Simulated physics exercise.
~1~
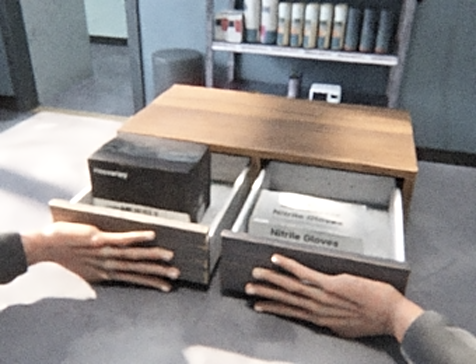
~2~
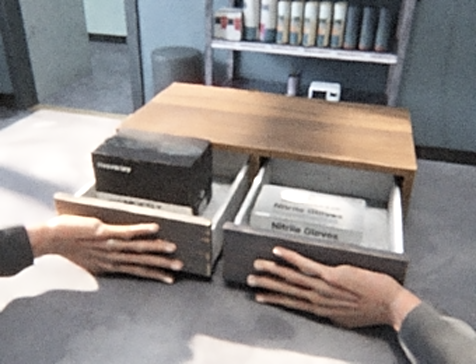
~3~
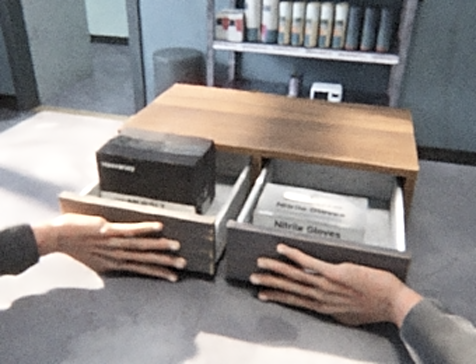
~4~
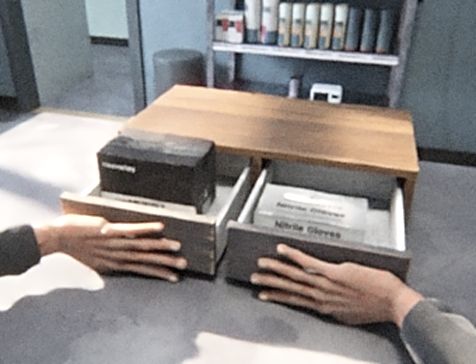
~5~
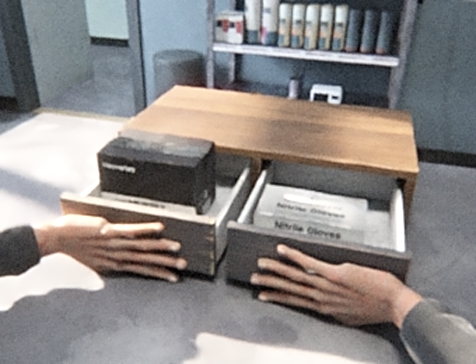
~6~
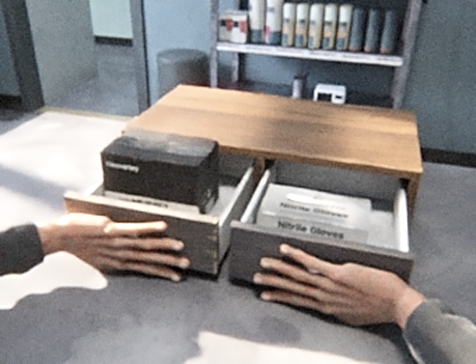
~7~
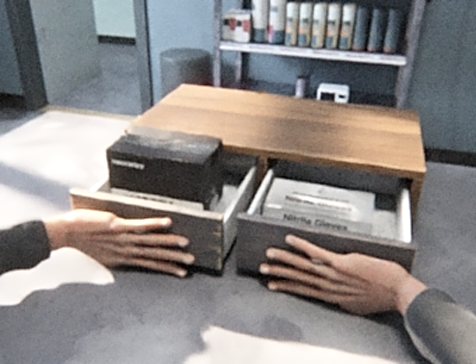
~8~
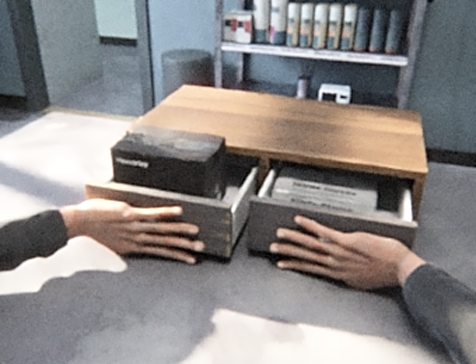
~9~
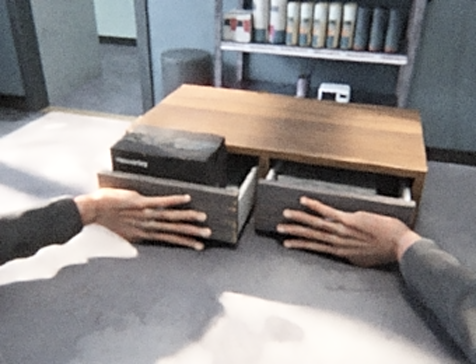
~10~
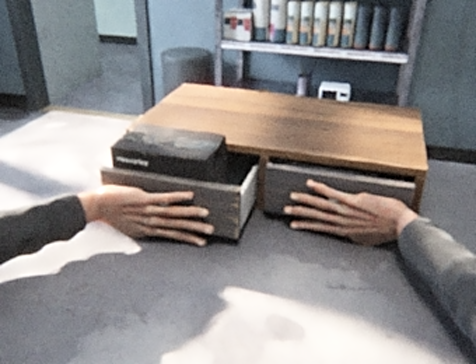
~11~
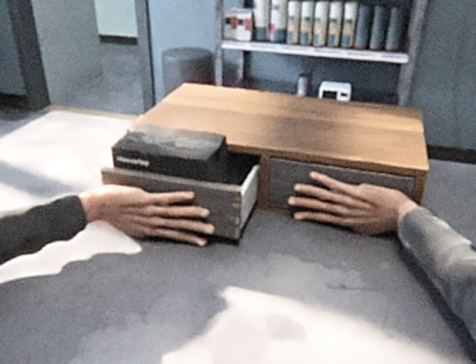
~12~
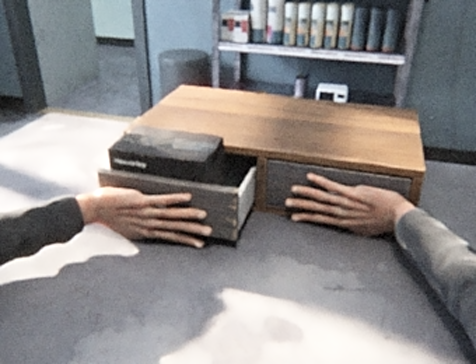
The clip opens on a low wooden cabinet on a gray surface, with both drawers open and a hand resting against each front. The left drawer holds a tall black box that rises above its sides, while the right one holds low, pale boxes labeled as nitrile gloves. After barely moving at first, the hands push both drawers inward. The left drawer stops partway, with the black box up against the cabinet's top edge. The right drawer keeps sliding until its boxes disappear. It ends fully shut, while the left drawer remains stuck partly open.
